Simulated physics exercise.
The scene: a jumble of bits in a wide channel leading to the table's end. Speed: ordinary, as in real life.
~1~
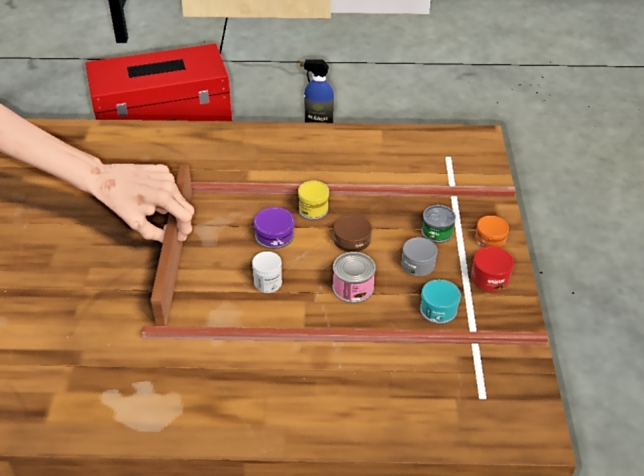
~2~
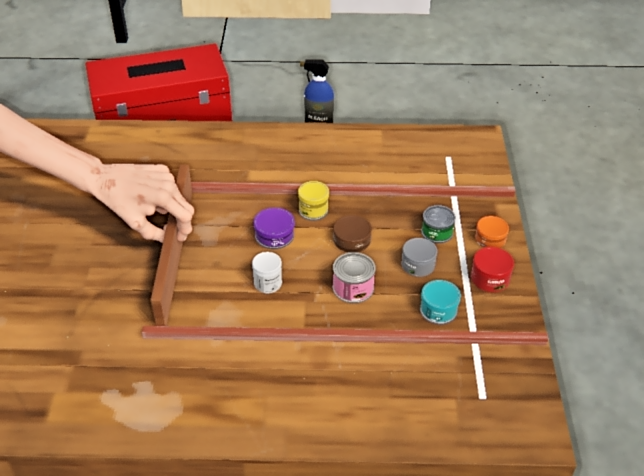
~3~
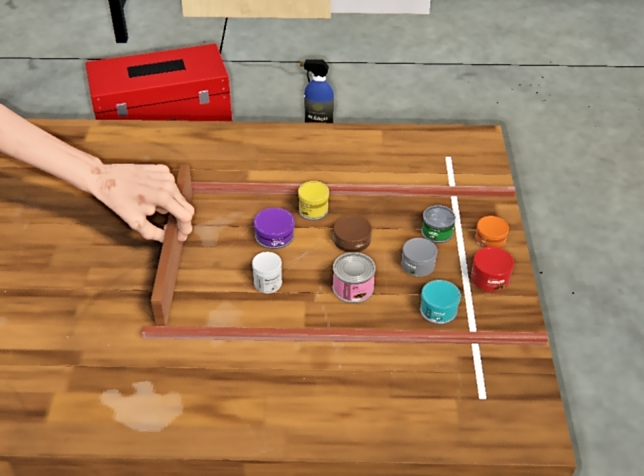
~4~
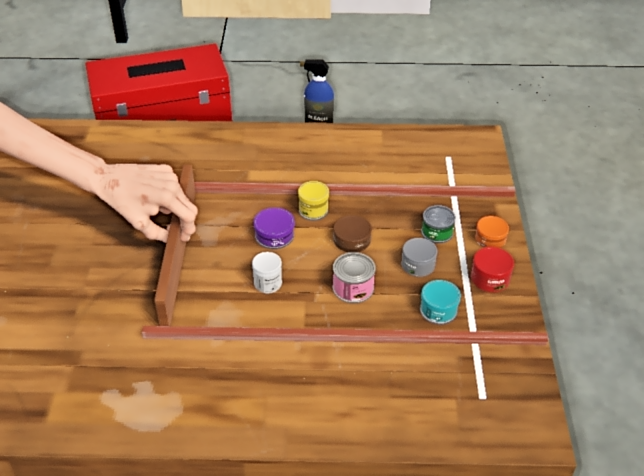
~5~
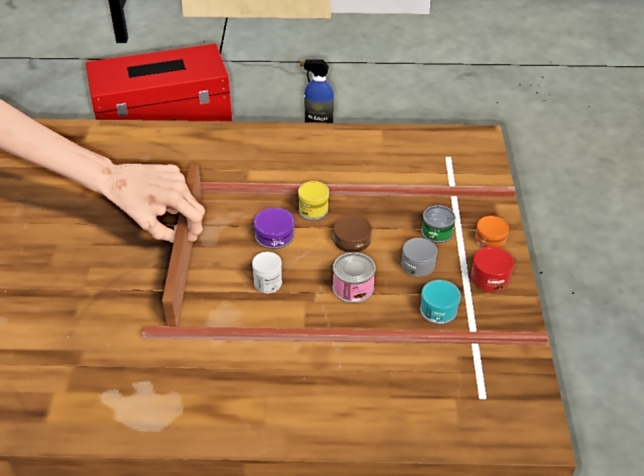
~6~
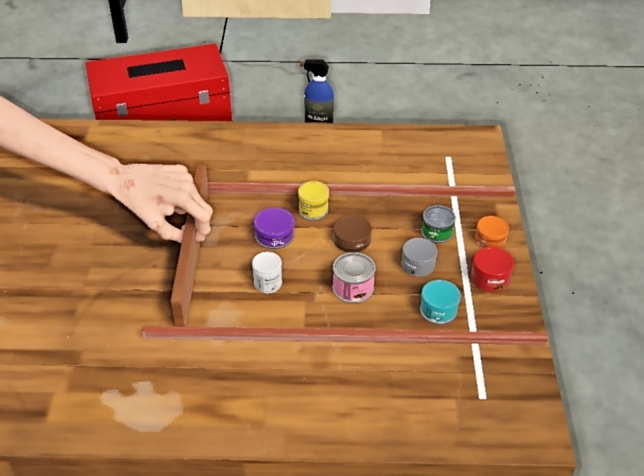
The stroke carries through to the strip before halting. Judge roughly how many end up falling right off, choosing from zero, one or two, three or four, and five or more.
It is one or two.
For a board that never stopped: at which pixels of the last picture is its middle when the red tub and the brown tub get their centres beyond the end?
Approx. (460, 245) for the first, approx. (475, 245) for the second.
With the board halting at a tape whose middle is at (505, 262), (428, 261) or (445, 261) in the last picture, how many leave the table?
The counts: 5, 0 and 0.
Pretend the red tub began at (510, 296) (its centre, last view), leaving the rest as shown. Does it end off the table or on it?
In that case the red tub drops away.
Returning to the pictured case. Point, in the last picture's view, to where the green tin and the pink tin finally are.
I'd put one close to (502, 212) and the other close to (515, 287).
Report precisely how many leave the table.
Fallen: 2.
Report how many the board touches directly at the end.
Result: 5 in all.
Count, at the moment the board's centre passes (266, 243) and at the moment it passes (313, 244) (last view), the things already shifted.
At the first spot 2, then 5.
Soon after, none off yet; orange tub at rest near (492, 233); red tub at rest near (492, 269); green tin at rest near (438, 224).
In the end, the number that fall off is one or two; gone, red tub and orange tub.
